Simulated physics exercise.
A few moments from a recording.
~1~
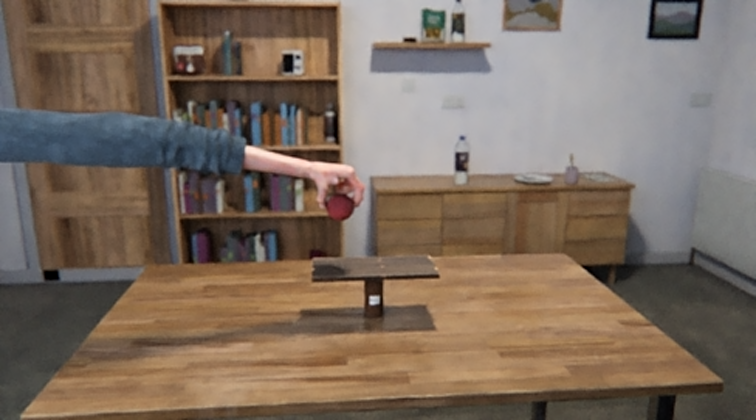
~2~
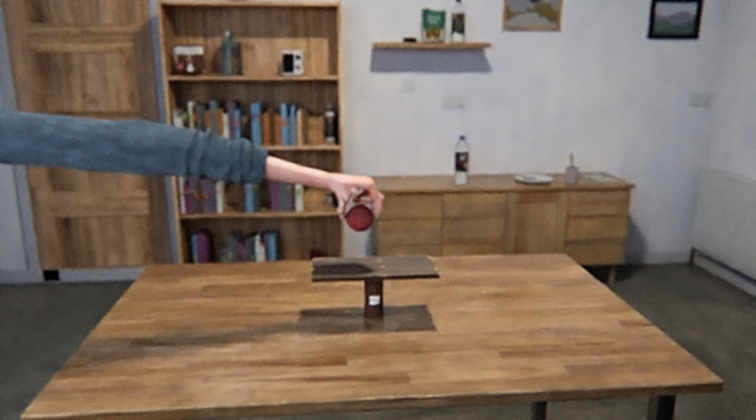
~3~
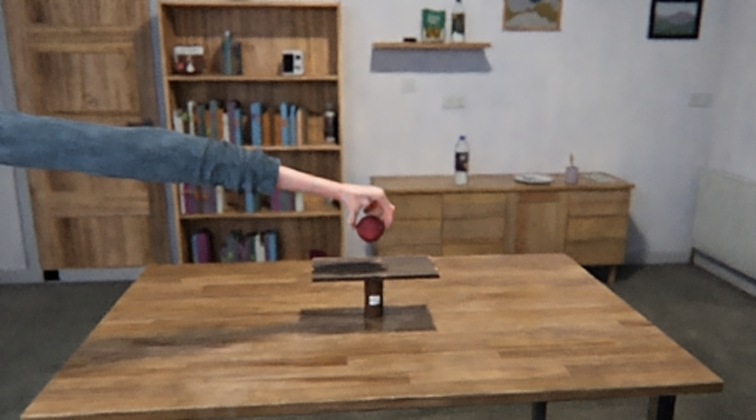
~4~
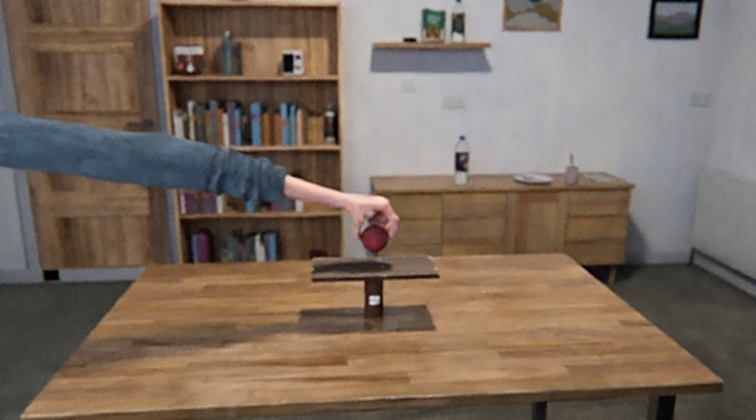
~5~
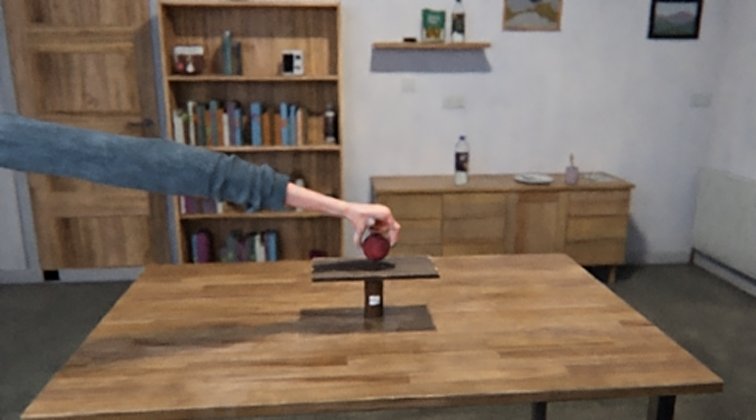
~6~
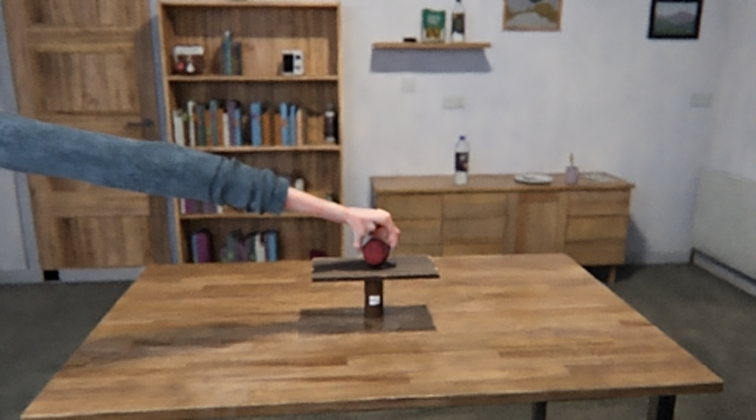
A hand lowering a red apple onto a small dark platform on a wooden table, still gripping it once set down.
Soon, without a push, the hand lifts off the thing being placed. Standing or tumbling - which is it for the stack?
It ends up standing.
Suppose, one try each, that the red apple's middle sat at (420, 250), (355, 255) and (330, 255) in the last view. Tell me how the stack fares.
So, first go it comes down, second go it stays put, third go it comes down.
Then, 0.20 s later than the last frame, all is still.
Then, 0.40 s later than the last frame, red apple resting near (376, 252).
When it is over, all 3 as before. End places, in pixels of the last picture, red apple near (376, 252). The stack keeps its balance.
